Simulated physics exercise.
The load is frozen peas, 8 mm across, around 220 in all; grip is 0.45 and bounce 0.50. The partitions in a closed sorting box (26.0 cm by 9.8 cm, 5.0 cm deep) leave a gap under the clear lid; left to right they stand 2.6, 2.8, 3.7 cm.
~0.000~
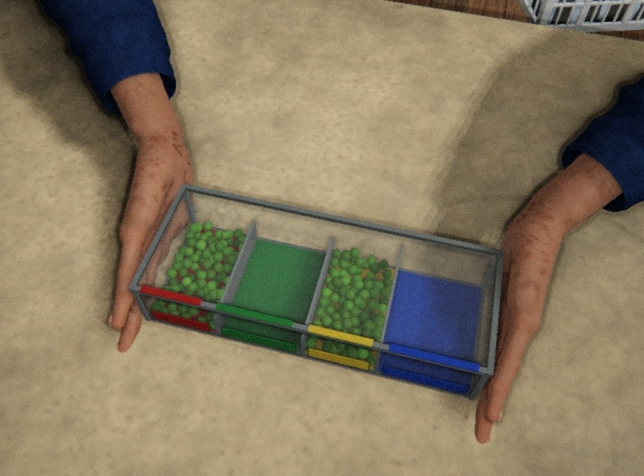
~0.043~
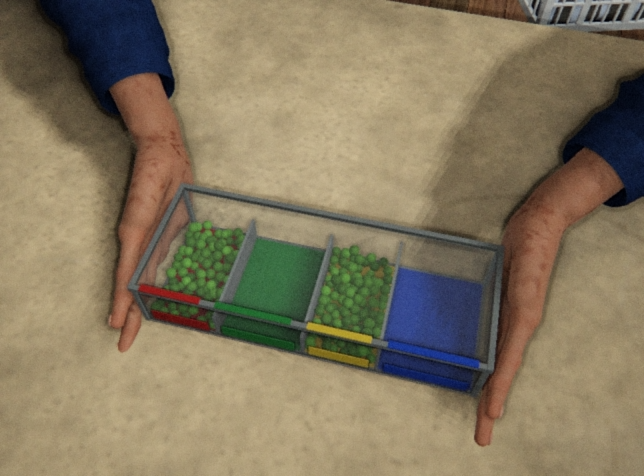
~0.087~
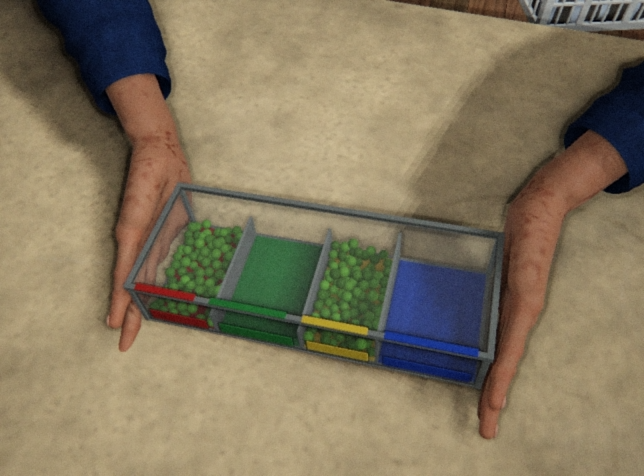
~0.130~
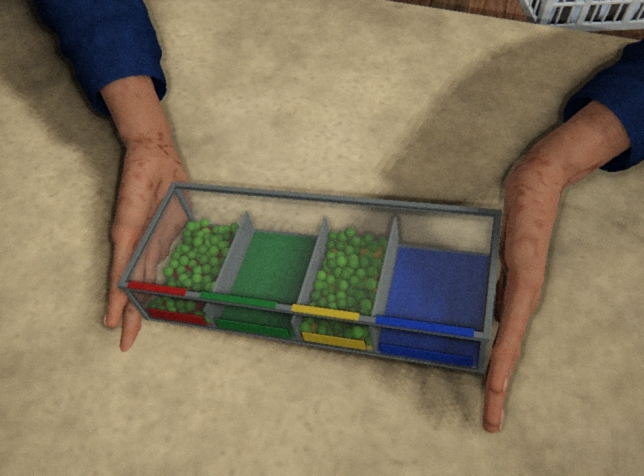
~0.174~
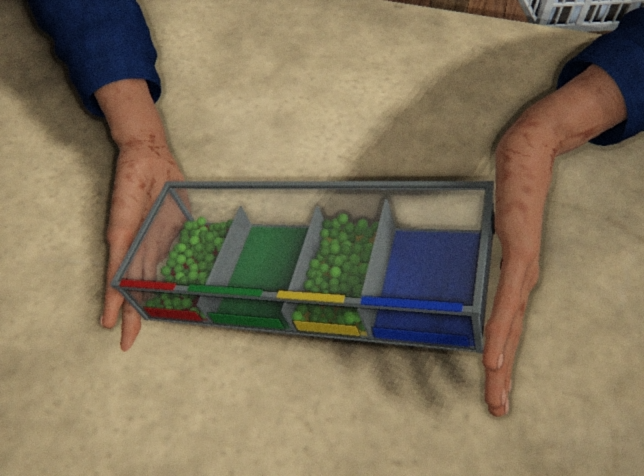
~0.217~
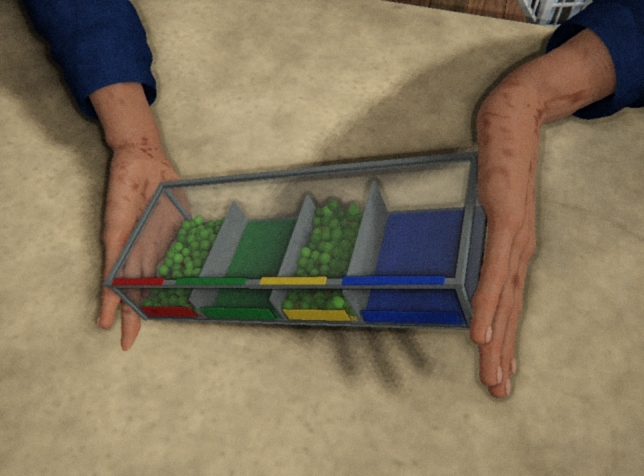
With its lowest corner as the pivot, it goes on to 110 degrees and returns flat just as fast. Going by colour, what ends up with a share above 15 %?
As I see it, red compartment: Passes the mark; blue compartment: Misses the mark; green compartment: Misses the mark; yellow compartment: Misses the mark.
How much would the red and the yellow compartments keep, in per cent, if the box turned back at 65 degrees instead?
Red: 50; yellow: 45 (per cent).
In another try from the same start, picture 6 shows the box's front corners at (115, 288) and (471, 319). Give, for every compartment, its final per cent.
Red = 95 %; blue = 0 %; green = 5 %; yellow = 0 %.
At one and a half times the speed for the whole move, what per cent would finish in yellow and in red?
Per cent - yellow: 0; red: 100.
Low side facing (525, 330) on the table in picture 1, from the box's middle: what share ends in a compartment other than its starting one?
65 %.
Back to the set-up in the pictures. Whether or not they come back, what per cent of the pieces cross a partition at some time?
Close to 55 percent.
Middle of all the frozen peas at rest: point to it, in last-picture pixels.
Near (196, 265).
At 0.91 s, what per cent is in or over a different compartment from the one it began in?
At that time I'd say around 35 per cent.
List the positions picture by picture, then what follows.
The first frame shows box tilt 0 degrees, front corners at (136, 287) and (487, 369); red 45 %, yellow 55 %.
The second frame shows box tilt 1 degrees, front corners at (135, 286) and (487, 366).
The third frame shows box tilt 5 degrees, front corners at (131, 285) and (487, 354), lowest corner left back.
The fourth frame shows box tilt 10 degrees, front corners at (125, 284) and (483, 334), lowest corner left back.
The fifth frame shows box tilt 16 degrees, front corners at (118, 283) and (473, 308), lowest corner left back.
The sixth frame shows box tilt 23 degrees, front corners at (111, 282) and (456, 280), lowest corner left back; red 45 %, yellow 55 %. Its pace works out near 145 degrees a second.
Then, at 0.91 s, tilt 110 degrees; red 55 %, green 25 %, yellow 20 %.
Then, at 1.38 s, tilt 47 degrees; red 100 %.
Then, at 1.92 s, tilt 0 degrees; red 100 %.
By 2.6 s all is still; red 100 %, blue 0 %, green 0 %, yellow 0 %.
